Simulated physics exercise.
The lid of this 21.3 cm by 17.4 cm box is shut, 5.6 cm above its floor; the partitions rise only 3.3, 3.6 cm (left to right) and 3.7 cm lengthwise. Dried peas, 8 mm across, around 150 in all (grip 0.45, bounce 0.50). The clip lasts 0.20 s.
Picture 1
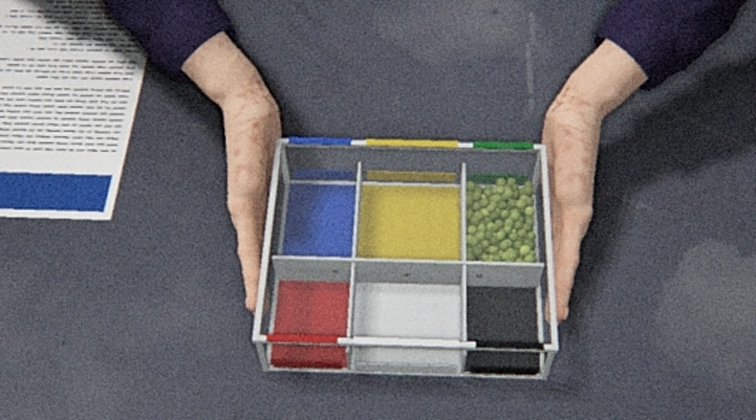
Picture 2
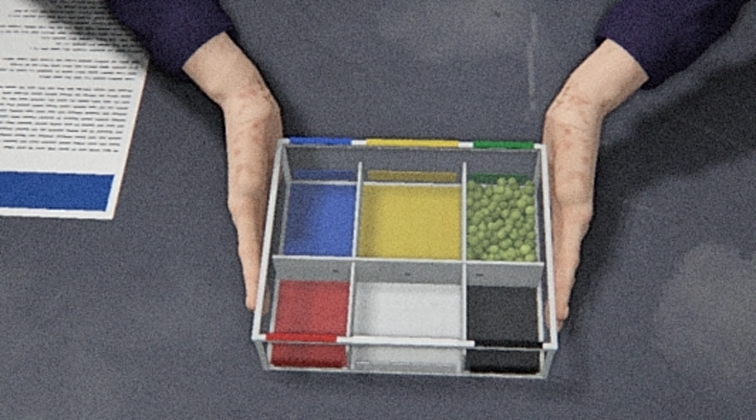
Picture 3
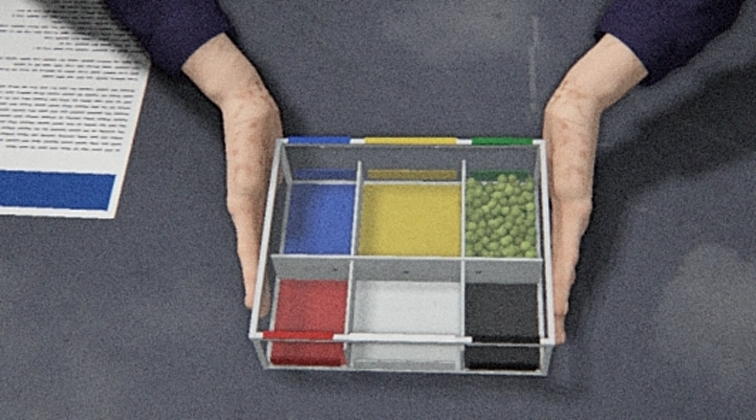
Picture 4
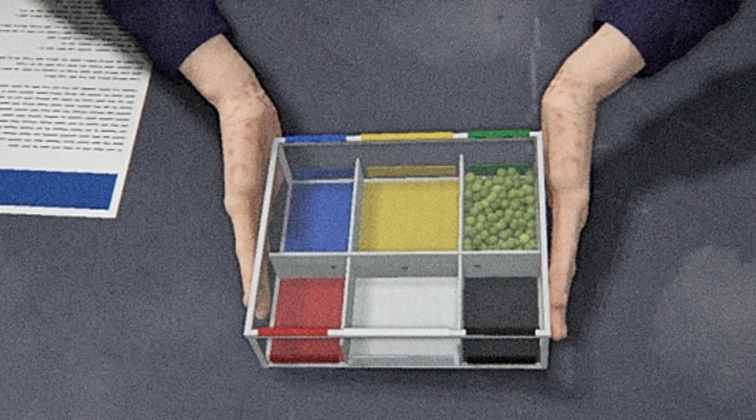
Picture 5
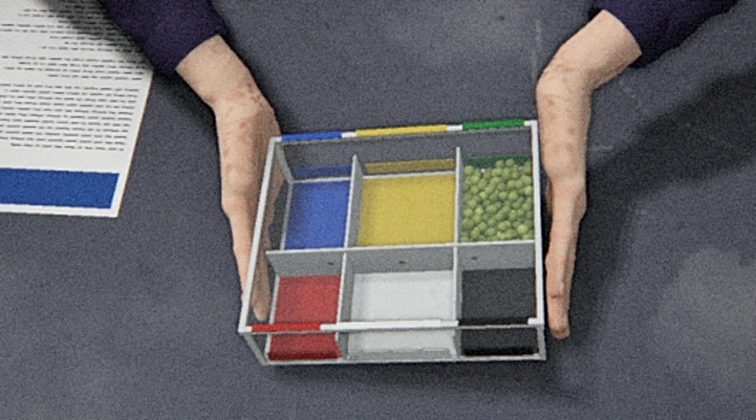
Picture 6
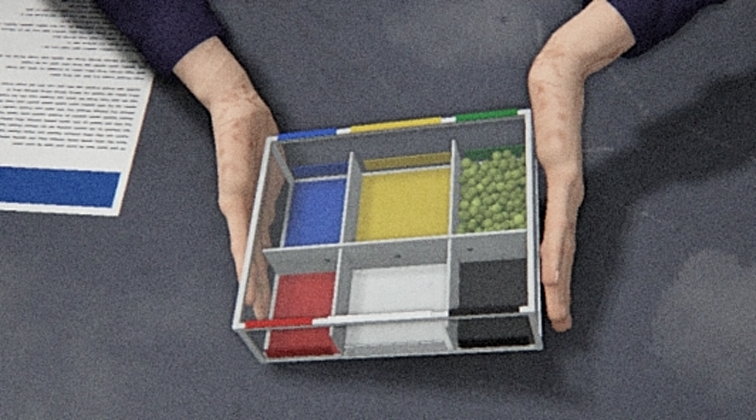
Two hands in dark purple sleeves hold a clear divided box by its sides and tilt it gradually, raising its right side slightly, while the camera stays still. The view looks down on a dark grey surface with a printed sheet at left. Blue, yellow and green compartments line the back, red, white and black the front, and green peas remain in the back right one.
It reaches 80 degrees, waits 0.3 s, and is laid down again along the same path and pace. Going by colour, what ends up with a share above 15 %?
Red compartment: No; blue compartment: Yes; green compartment: Yes; yellow compartment: No; white compartment: No; black compartment: No.
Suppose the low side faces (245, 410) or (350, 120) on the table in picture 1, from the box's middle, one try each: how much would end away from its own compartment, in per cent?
About 50 and 15 per cent.
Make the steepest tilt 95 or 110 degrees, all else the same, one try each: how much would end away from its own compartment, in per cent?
About 85 and 100 per cent.
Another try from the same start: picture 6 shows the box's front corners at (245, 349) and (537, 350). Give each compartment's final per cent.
Red 30, blue 0, green 40, yellow 0, white 25, black 0.
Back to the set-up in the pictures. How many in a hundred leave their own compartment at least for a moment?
About 30 per cent.
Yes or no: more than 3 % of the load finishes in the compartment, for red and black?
Red no; black no.
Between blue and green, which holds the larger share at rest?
It is the green one.
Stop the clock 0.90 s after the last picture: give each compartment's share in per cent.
Red 0; blue 5; green 80; yellow 15; white 0; black 0.
Then, 0.90 s after the last picture, tilt 80 degrees; blue 5 %, green 80 %, yellow 15 %.
Then, 1.50 s after the last picture, tilt 42 degrees; blue 20 %, green 70 %, yellow 10 %.
Then, 2.15 s after the last picture, tilt 0 degrees; blue 20 %, green 70 %, yellow 10 %.
In the end, red 0 %, blue 20 %, green 70 %, yellow 10 %, white 0 %, black 0 %.
